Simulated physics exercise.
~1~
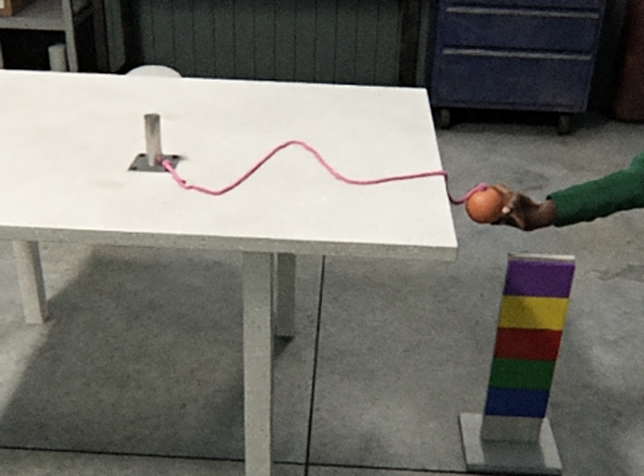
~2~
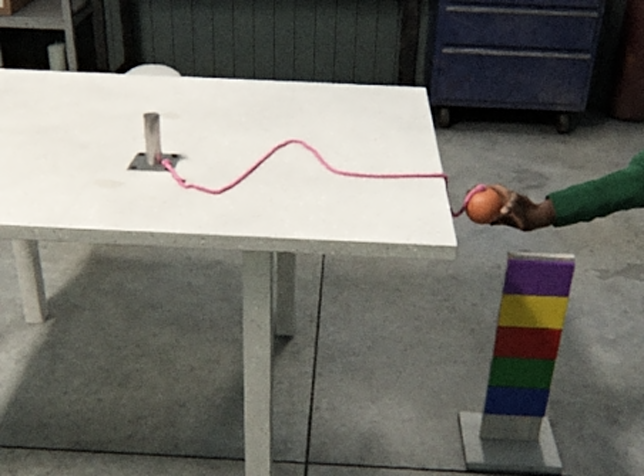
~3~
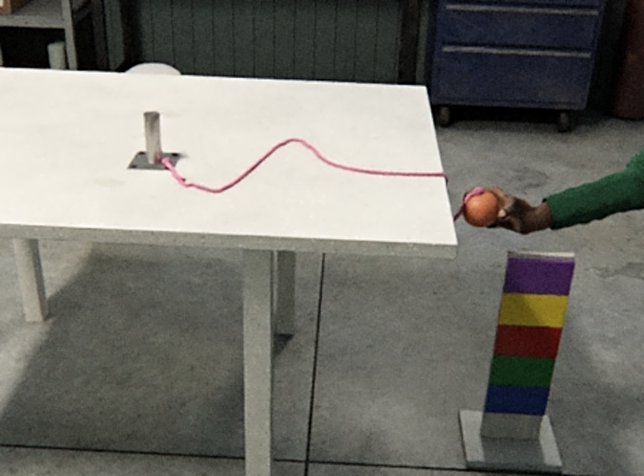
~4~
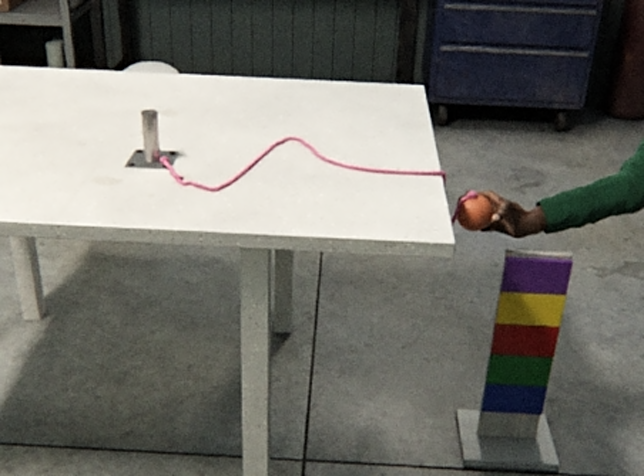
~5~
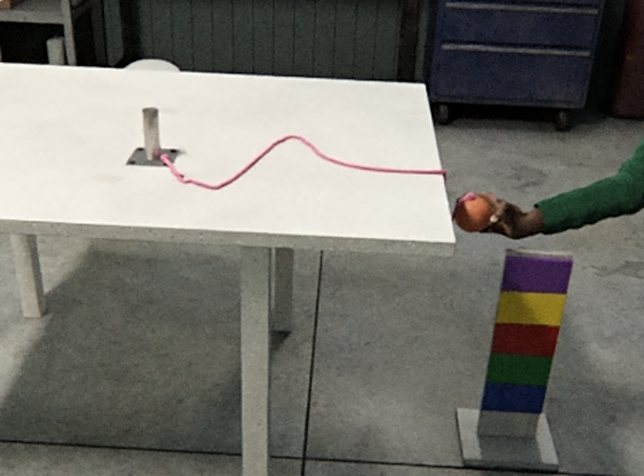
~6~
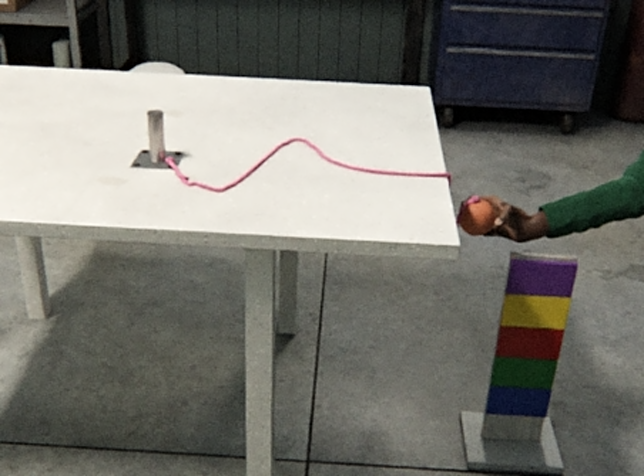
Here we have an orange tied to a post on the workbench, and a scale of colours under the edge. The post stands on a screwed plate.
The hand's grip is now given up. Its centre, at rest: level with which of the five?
Blue.
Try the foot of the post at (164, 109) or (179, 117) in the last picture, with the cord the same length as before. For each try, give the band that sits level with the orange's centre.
Taking the two spots in turn: Green, then blue.
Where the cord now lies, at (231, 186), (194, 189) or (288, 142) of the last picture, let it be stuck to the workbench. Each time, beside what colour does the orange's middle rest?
First try green, second try green, third try yellow.
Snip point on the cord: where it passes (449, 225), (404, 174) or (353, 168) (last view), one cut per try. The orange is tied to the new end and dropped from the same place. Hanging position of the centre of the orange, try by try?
Case by case: Close to (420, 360), (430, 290) and (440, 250).
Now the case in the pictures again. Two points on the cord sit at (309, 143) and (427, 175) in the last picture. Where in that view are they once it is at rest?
Point one to (443, 174), point two to (428, 305).
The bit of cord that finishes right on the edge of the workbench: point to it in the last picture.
Answer: The point at (311, 145).
Soon after, orange near (447, 403); level with blue.
Then, orange near (395, 395); level with blue.
Further on, orange near (433, 403); level with blue.
At rest, orange near (412, 409); level with blue. Its middle rests at the blue band.
